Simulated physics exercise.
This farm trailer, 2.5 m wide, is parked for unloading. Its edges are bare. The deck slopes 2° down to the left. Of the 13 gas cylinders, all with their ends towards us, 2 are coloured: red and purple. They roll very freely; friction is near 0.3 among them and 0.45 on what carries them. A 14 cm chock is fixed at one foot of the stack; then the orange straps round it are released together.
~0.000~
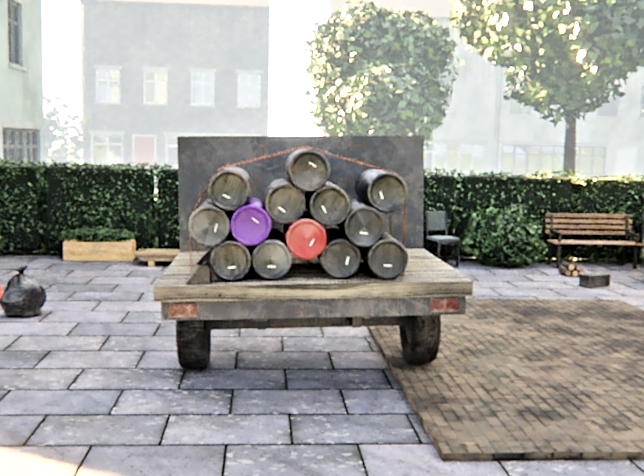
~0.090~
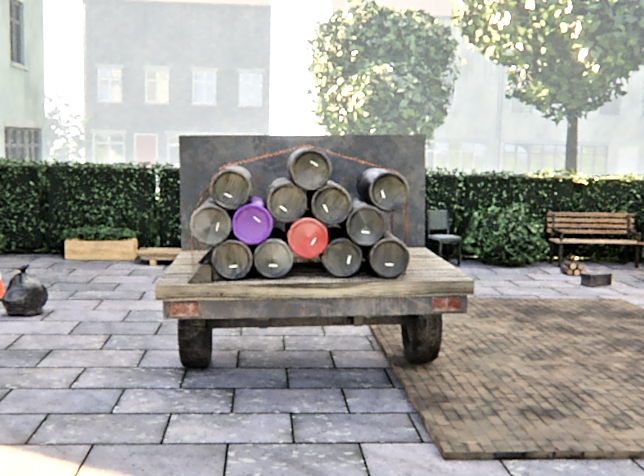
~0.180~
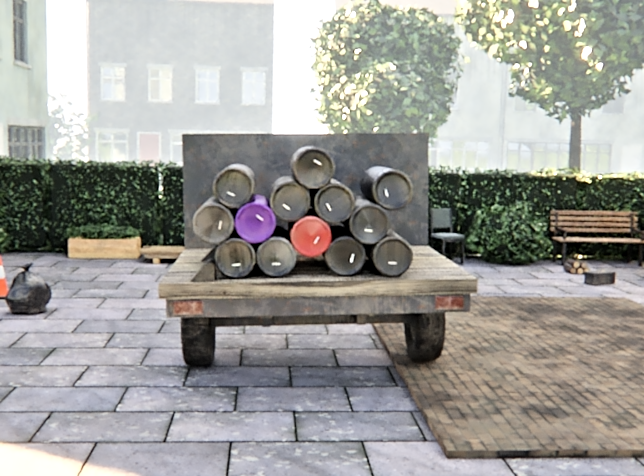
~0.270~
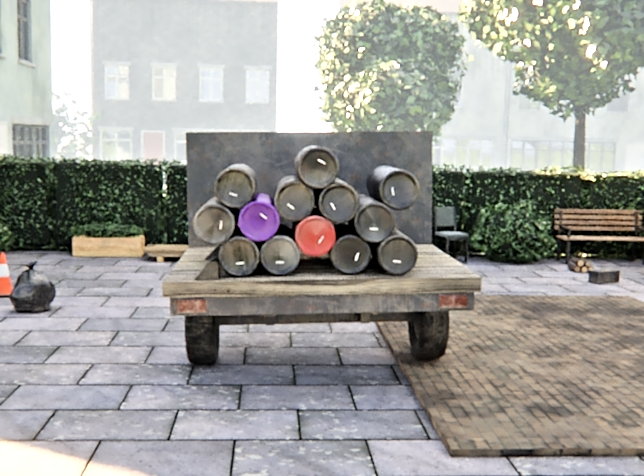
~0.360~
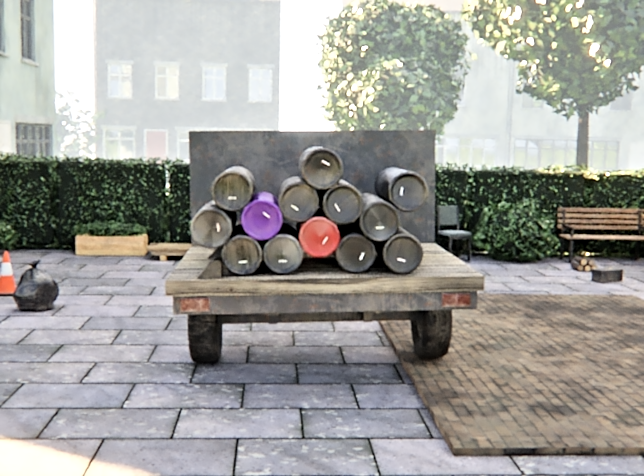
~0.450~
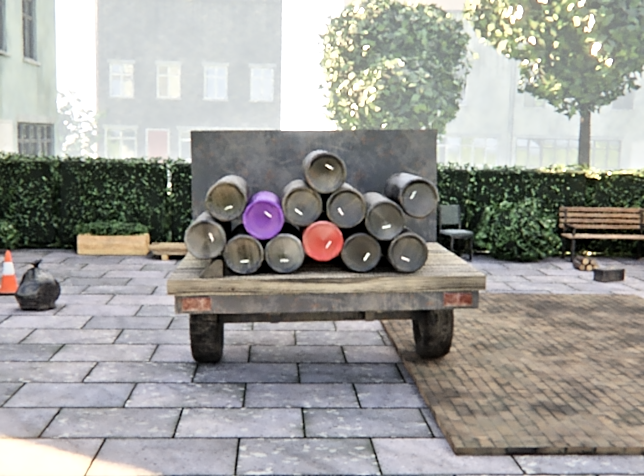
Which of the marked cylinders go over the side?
The red cylinder stays aboard, the purple stays aboard.
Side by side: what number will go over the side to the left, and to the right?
Left 2, right 2.
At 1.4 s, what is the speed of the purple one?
About 0.0 m/s.
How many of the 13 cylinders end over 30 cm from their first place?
8 of them.
By 1.4 s, red is on the deck, 120 cm from the left edge; purple is up on others, 75 cm from the left edge; 3 of 13 are off.
By 2.7 s, red is on the deck, 120 cm from the left edge; as before, purple; 4 of 13 are off.
By 4.1 s, as before, red, purple; 4 of 13 are off.
Finally (5.7 s), red is on the deck, 120 cm from the left edge; purple is up on others, 75 cm from the left edge; 4 of 13 are off.
